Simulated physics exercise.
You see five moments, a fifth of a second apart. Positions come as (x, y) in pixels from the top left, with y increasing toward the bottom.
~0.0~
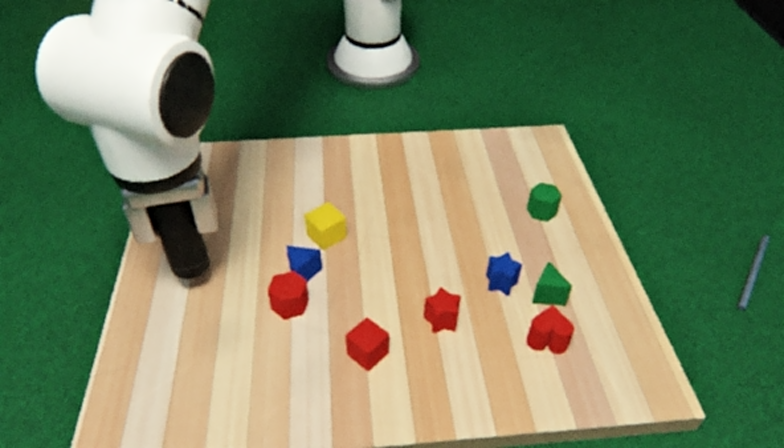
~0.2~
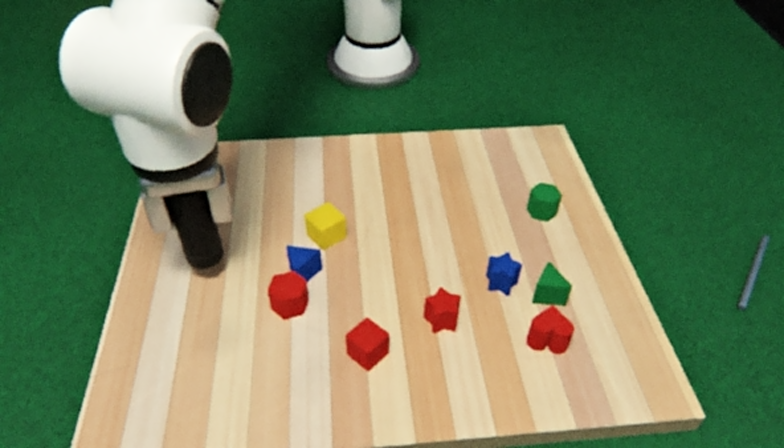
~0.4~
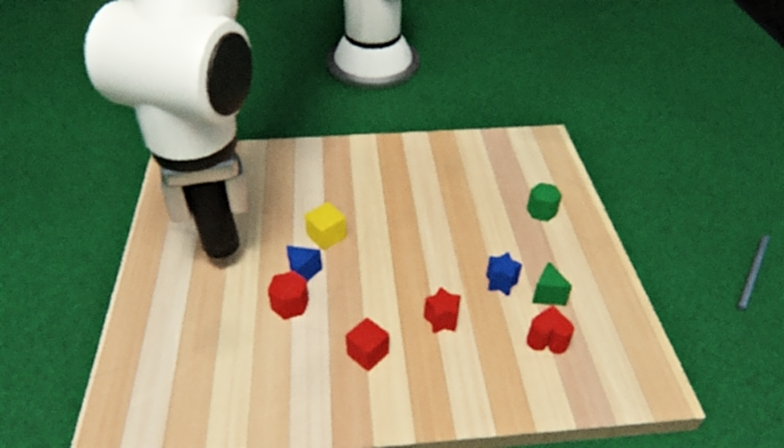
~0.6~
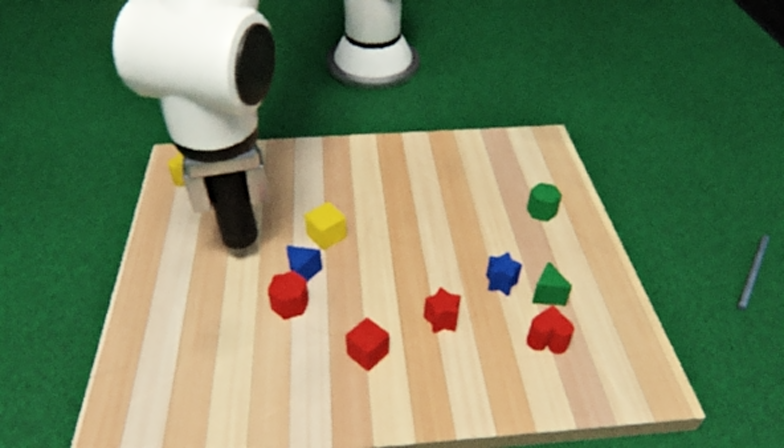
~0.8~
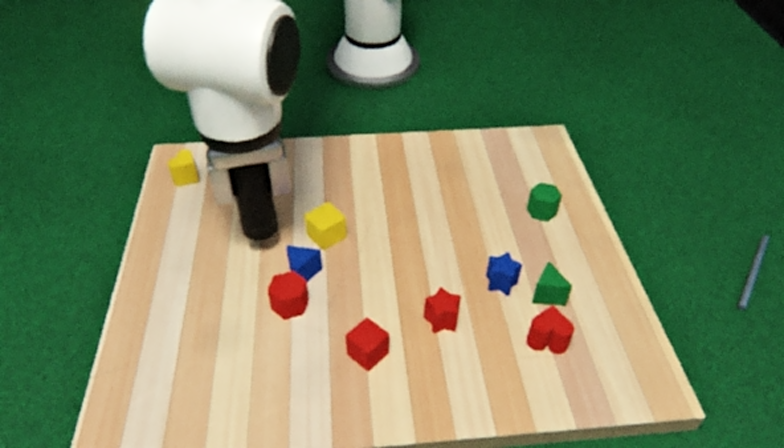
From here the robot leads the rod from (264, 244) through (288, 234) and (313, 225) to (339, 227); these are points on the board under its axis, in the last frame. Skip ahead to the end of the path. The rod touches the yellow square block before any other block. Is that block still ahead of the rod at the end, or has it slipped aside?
Looking at the end of the path, the yellow square block is still being driven ahead.
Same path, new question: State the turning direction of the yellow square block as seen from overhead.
It swings round clockwise.
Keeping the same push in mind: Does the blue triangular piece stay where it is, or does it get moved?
At the end, its place is the same.
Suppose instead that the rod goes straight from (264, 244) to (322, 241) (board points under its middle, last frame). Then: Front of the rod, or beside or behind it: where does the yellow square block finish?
I think it holds its spot in front.
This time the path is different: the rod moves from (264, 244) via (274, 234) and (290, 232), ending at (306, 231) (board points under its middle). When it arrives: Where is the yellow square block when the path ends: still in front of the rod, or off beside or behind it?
Still leading.
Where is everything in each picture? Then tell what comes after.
The first picture shows lower end of the rod (191, 266), tops of blocks, blue triangular piece (301, 255), yellow square block (325, 216).
The second picture shows rod (205, 256), blocks as before.
The third picture shows rod (222, 246), blocks as before.
The fourth picture shows rod (240, 237), blocks as before.
The fifth picture shows rod (261, 229), blue triangular piece (301, 255), yellow square block (325, 216).
On the path given first. One third of the way, rod (287, 219); nothing pushed yet.
Two thirds of the way, rod (312, 211); yellow square block (345, 215), turned 30° clockwise.
At the end, rod (338, 212); blue triangular piece not moved; yellow square block (365, 219), turned 65° clockwise.
